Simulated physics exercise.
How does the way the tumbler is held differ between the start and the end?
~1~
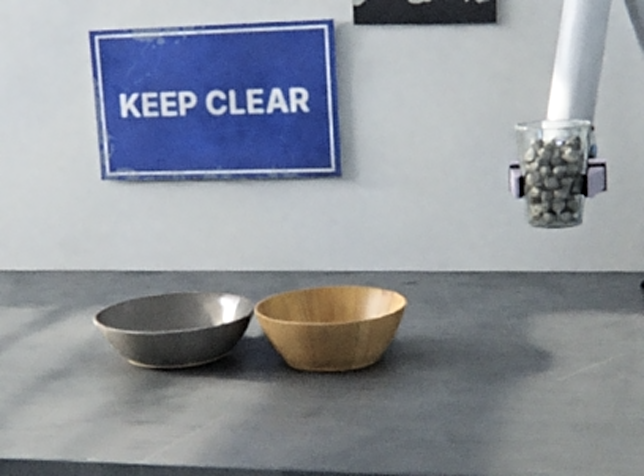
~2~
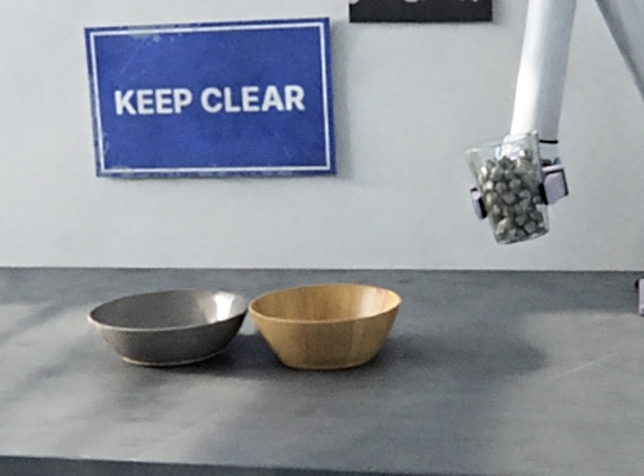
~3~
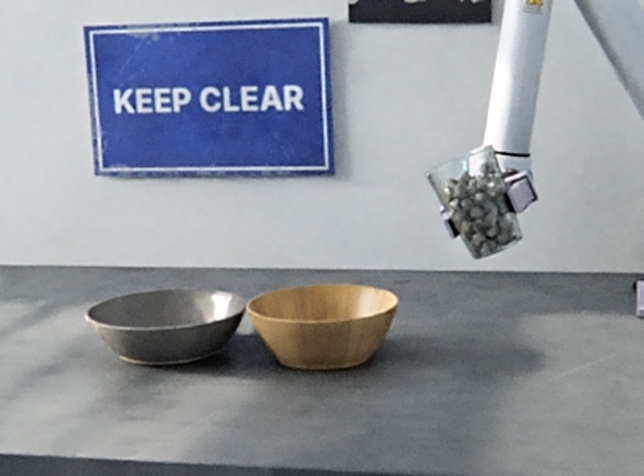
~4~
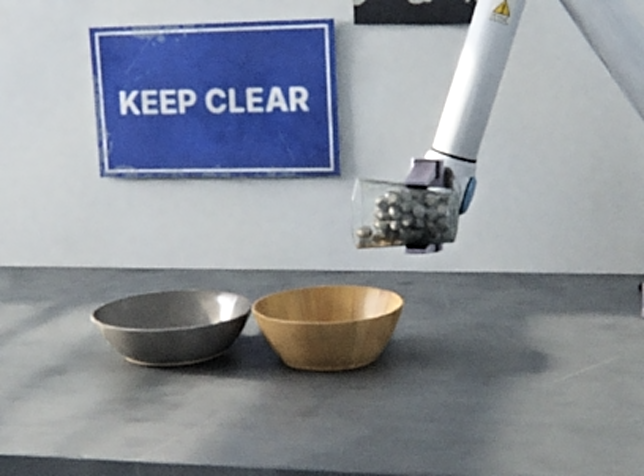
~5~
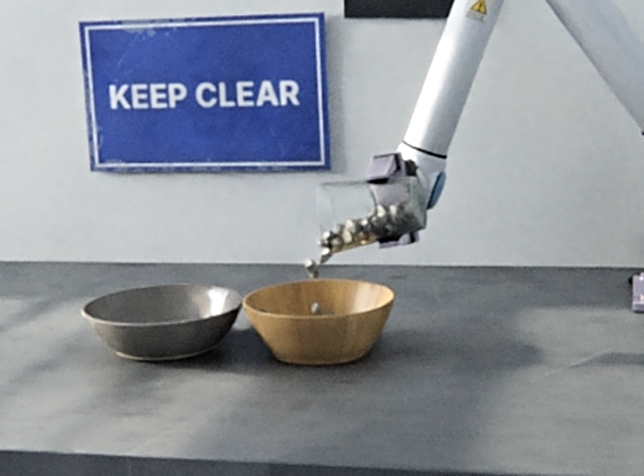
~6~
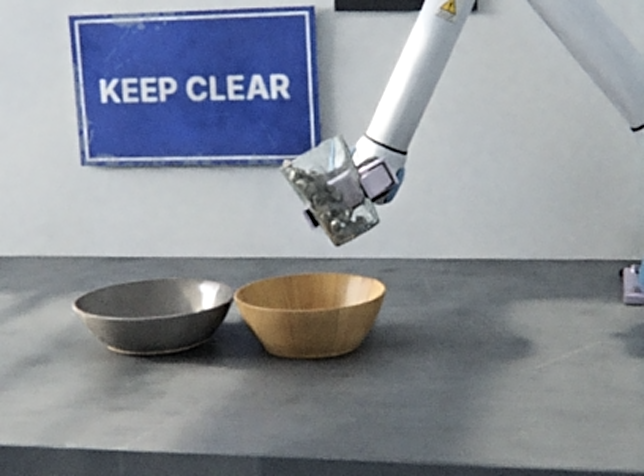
At the start the robot arm holds the tumbler upright. At the end the tumbler is leaning in its grip.
